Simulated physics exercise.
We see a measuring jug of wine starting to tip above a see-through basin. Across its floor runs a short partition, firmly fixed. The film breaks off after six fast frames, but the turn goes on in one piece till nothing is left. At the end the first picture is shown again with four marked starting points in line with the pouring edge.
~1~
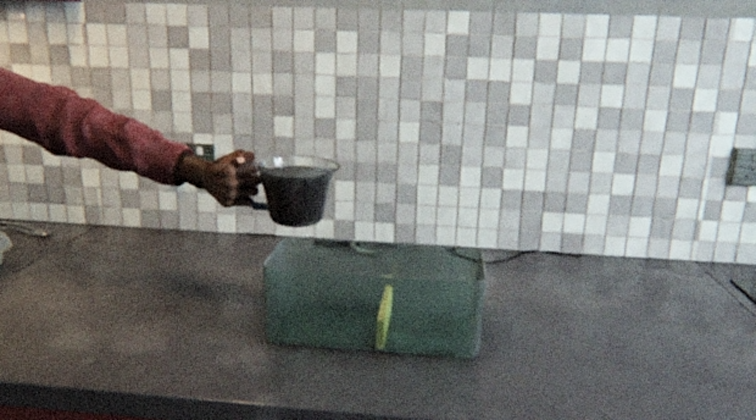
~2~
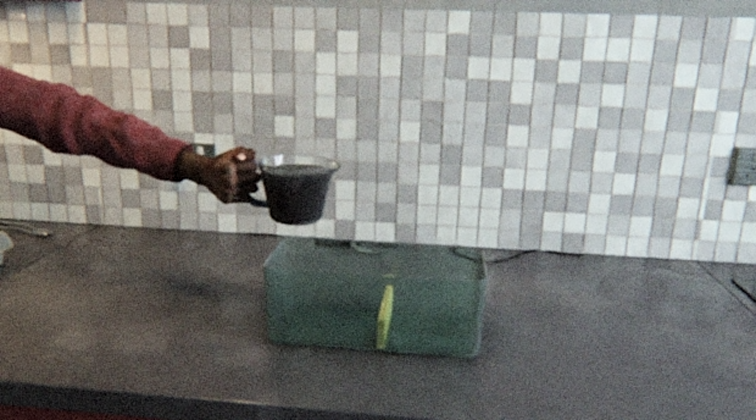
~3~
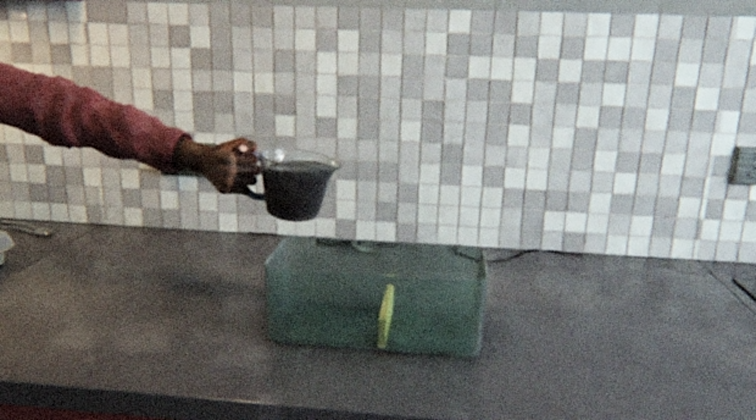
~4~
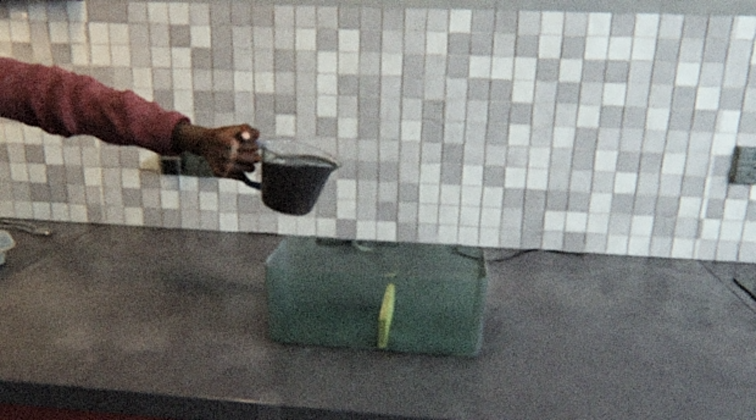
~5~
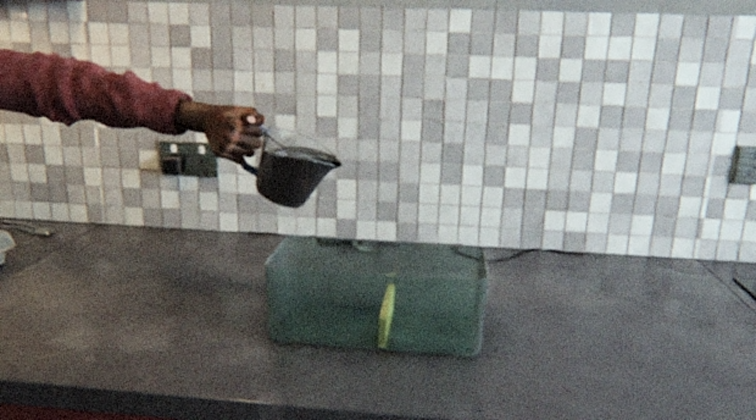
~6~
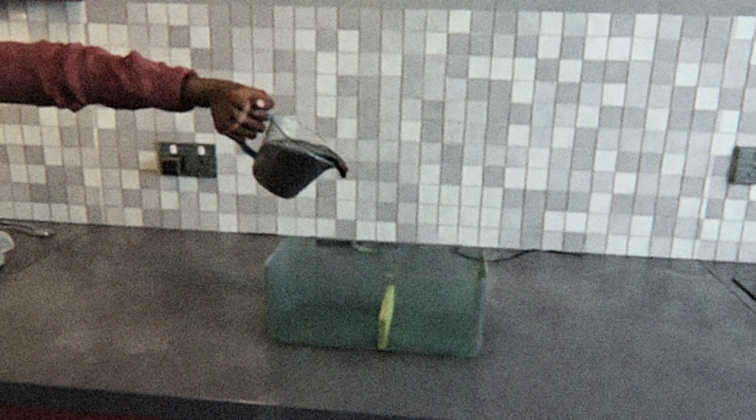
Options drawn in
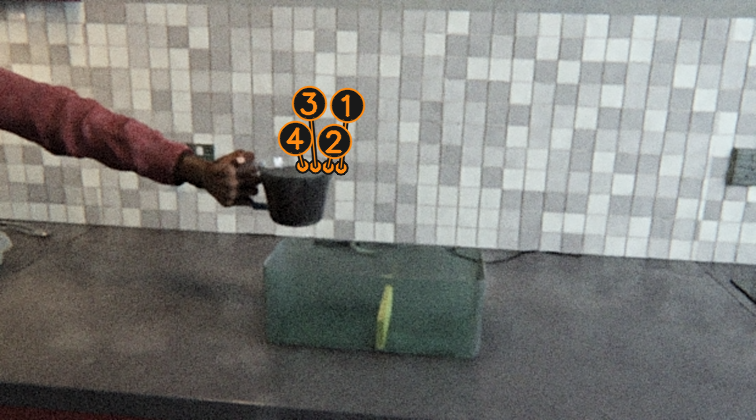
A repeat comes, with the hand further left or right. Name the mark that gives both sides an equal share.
The best place is 3.
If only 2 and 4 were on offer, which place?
That is place 2.
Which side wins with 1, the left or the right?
The right one.
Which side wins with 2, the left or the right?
The right one.
In orange, 1 at (341, 167); 2 at (328, 167); 3 at (315, 166); 4 at (302, 166).
Choosing 1, about 10 % ends left of the wall and 88 % right of it.
Choosing 2, about 21 % ends left of the wall and 78 % right of it.
Choosing 3, about 49 % ends left of the wall and 49 % right of it.
Choosing 4, about 88 % ends left of the wall and 10 % right of it; 3 % is lost outside.
